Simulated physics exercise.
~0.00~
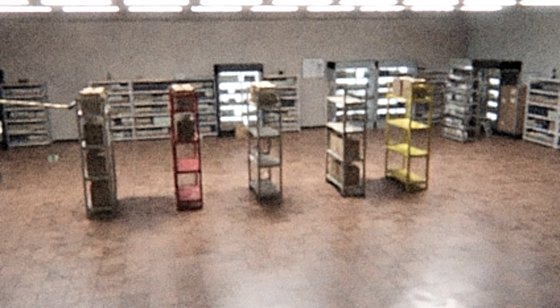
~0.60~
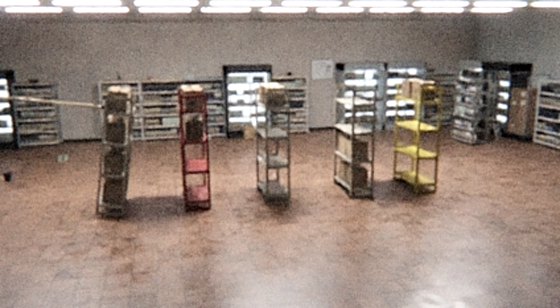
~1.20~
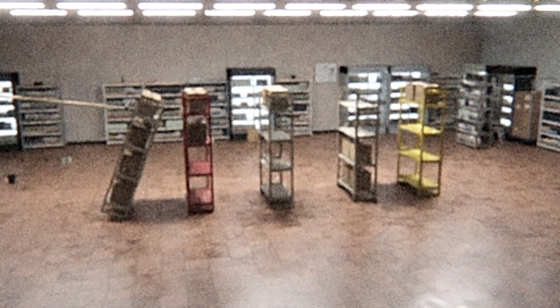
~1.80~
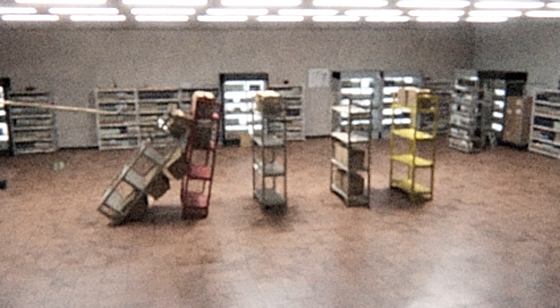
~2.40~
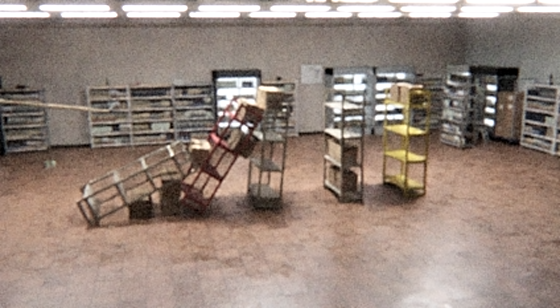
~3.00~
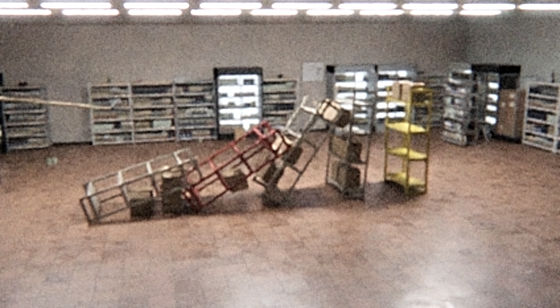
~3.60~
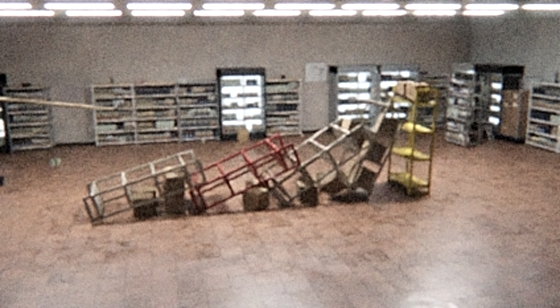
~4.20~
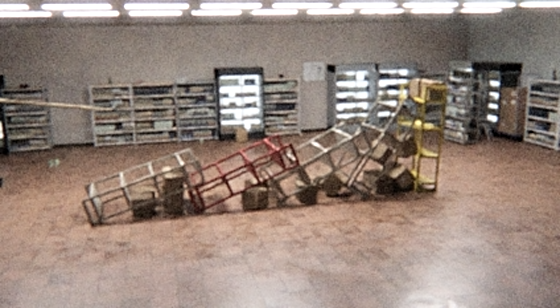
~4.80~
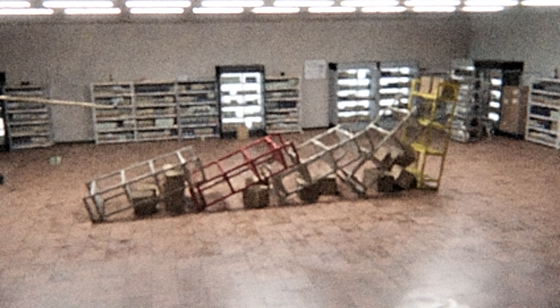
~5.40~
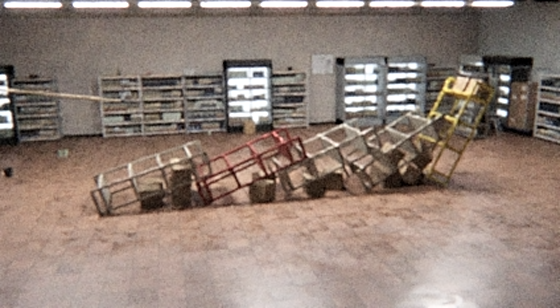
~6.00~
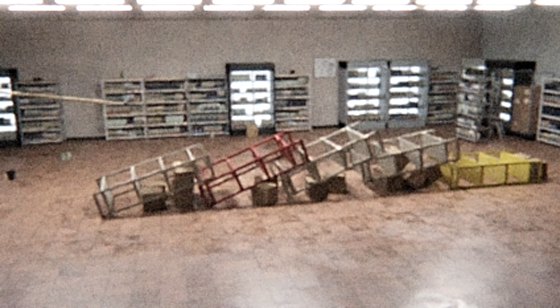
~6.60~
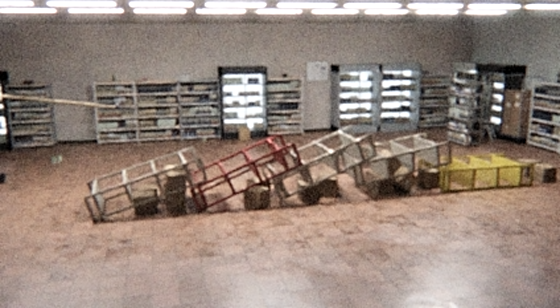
In a large room with stocked shelves along the walls, a pole tipped the leftmost of five standing racks, and they toppled rightward one after another, spilling boxes, until the yellow one fell flat and the others lay slanted in a row.
